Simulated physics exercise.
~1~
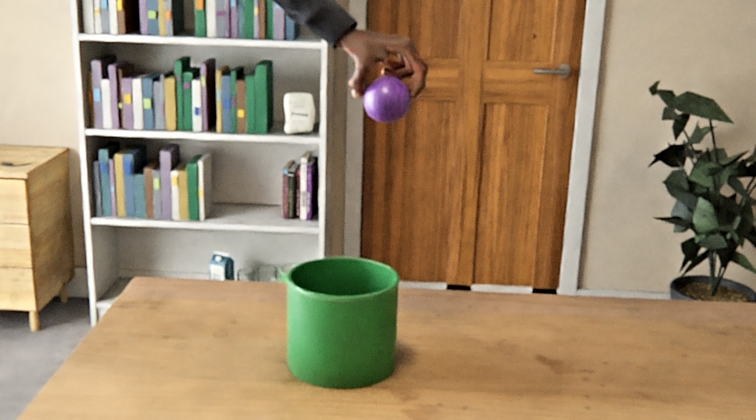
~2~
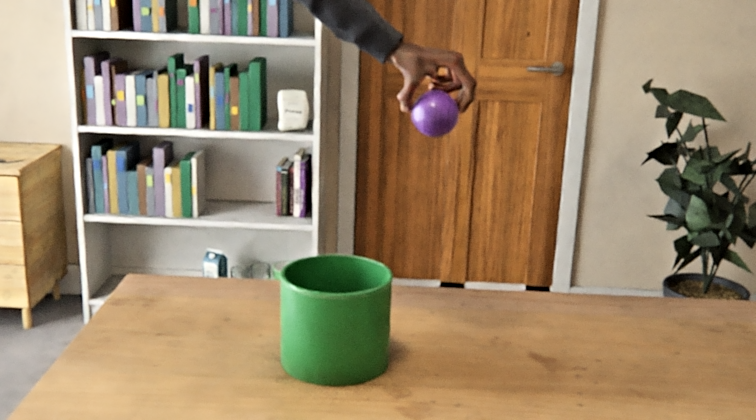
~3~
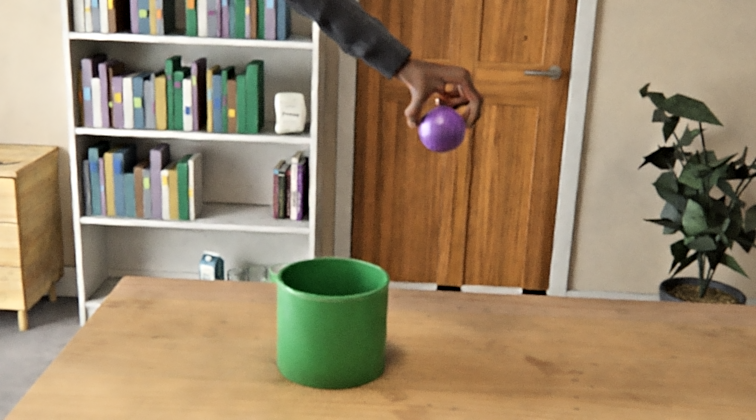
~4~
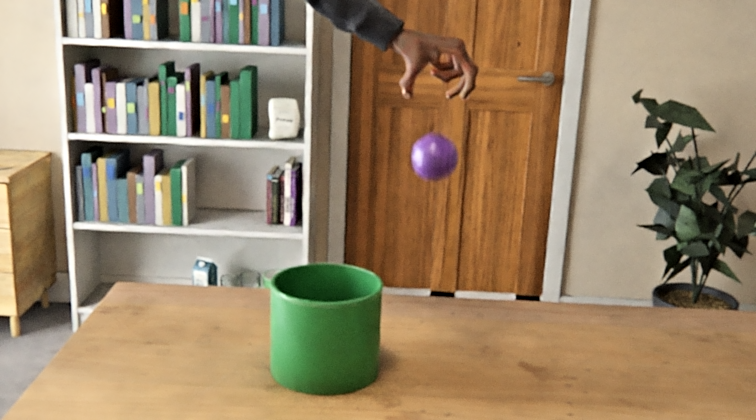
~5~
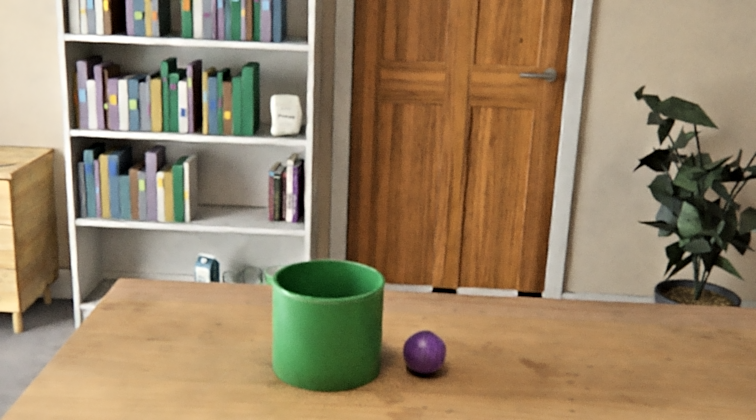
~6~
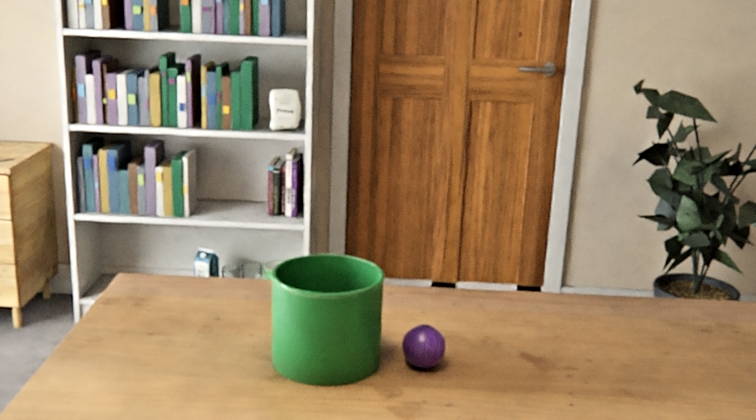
At the start, a hand holds a round purple onion in the air above a wooden table, up and to the right of an open green bucket, with a bookshelf, a wooden door and a leafy plant behind. The hand carries the onion a little farther right, then slightly lower, so that it is no longer over the bucket. The fingers open and the onion drops while the hand draws back out of view. It misses the bucket and comes down on the tabletop just to the right. There the onion stays, resting beside the upright bucket.
